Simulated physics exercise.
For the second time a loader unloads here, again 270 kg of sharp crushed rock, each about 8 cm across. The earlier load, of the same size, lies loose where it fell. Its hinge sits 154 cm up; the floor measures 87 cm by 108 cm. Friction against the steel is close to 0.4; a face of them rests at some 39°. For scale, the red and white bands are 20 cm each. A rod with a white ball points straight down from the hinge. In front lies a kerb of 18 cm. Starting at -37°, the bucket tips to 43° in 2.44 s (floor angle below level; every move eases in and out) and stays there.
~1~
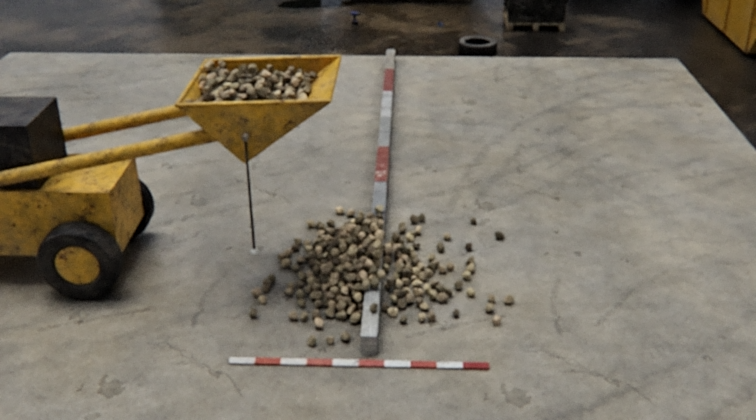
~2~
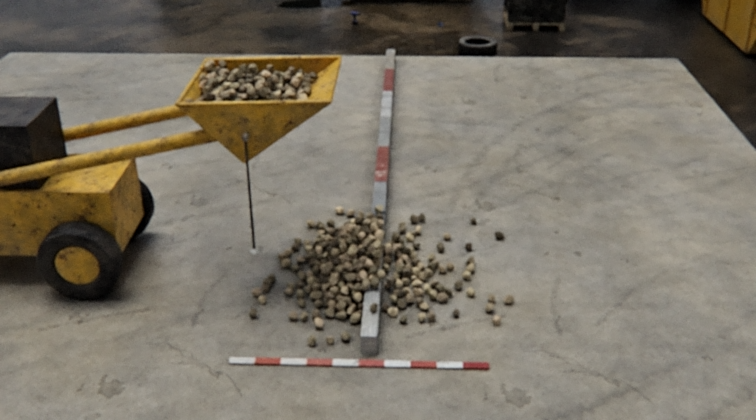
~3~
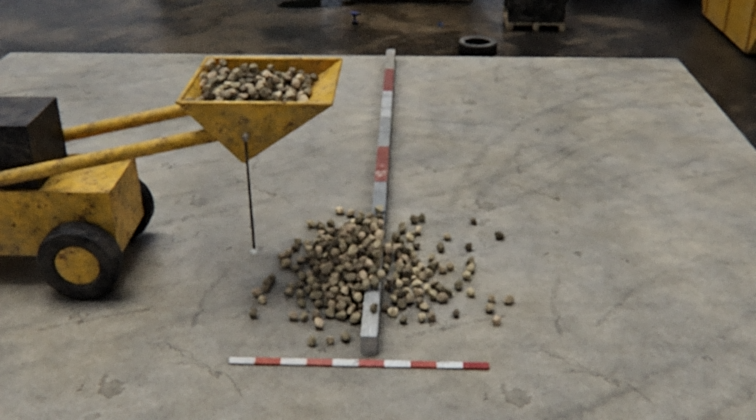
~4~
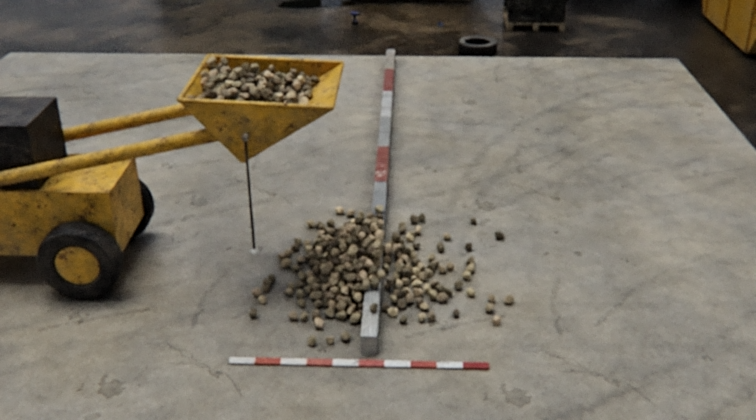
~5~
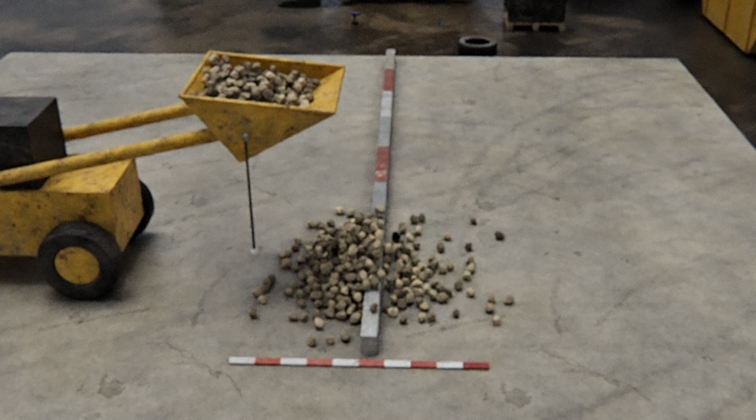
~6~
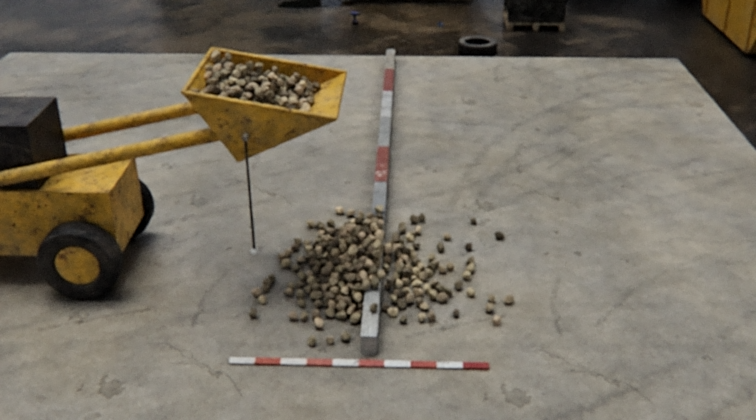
A yellow bucket heaped with grey and tan stones, held on two arms of a yellow loader at left, slowly tilts a little, its right-hand lip dipping. Seen from slightly above by a still camera, the place is a pale concrete floor in a dim yard. Beneath and right of the bucket, loose stones lie motionless across a long grey kerb with red bands, behind a red-and-white strip.
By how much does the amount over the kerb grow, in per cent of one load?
Close to 34 parts in a hundred.
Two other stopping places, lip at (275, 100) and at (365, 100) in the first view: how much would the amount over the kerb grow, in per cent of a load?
Near 0 per cent from the first place, 90 from the second.
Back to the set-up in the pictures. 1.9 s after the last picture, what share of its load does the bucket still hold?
Roughly 10 per cent is still inside.
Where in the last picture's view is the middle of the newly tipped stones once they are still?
Near (358, 255).
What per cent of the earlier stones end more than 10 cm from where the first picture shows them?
Roughly 10 per cent of them.
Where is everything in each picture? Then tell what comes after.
In the first picture, lip at (330, 101), floor tilted -37°, highest stones at (234, 70). The earlier load is highest near (369, 246), 30 cm above ground level, 78 % on this side of the kerb, 22 % over the kerb.
In the second picture, lip at (331, 102), floor tilted -36°, highest stones at (230, 70).
In the third picture, the bucket is at -35°, its lip at (332, 104); the top of the load is at (227, 69).
In the fourth picture, the bucket is at -32°, its lip at (333, 108); the top of the load is at (228, 68).
In the fifth picture, lip at (335, 113), floor tilted -29°, highest stones at (230, 66).
In the sixth picture, lip at (337, 119), floor tilted -25°, highest stones at (227, 65).
Then, 1.2 s after the last picture the floor is at 31°; in per cent of one load, 99 in the bucket, 79 on this side of the kerb, 22 over the kerb; the foremost stones are at (487, 271).
Then, 1.9 s after the last picture the floor is at 43°; in per cent of one load, 10 in the bucket, 153 on this side of the kerb, 37 over the kerb; the foremost stones are at (487, 271).
Then, 2.3 s after the last picture the floor is at 43°; in per cent of one load, 0 in the bucket, 150 on this side of the kerb, 50 over the kerb; the foremost stones are at (495, 275).
Then, 5.0 s after the last picture the floor is at 43°; in per cent of one load, 0 in the bucket, 144 on this side of the kerb, 56 over the kerb; the foremost stones are at (500, 272). Net gain over the kerb, 34.
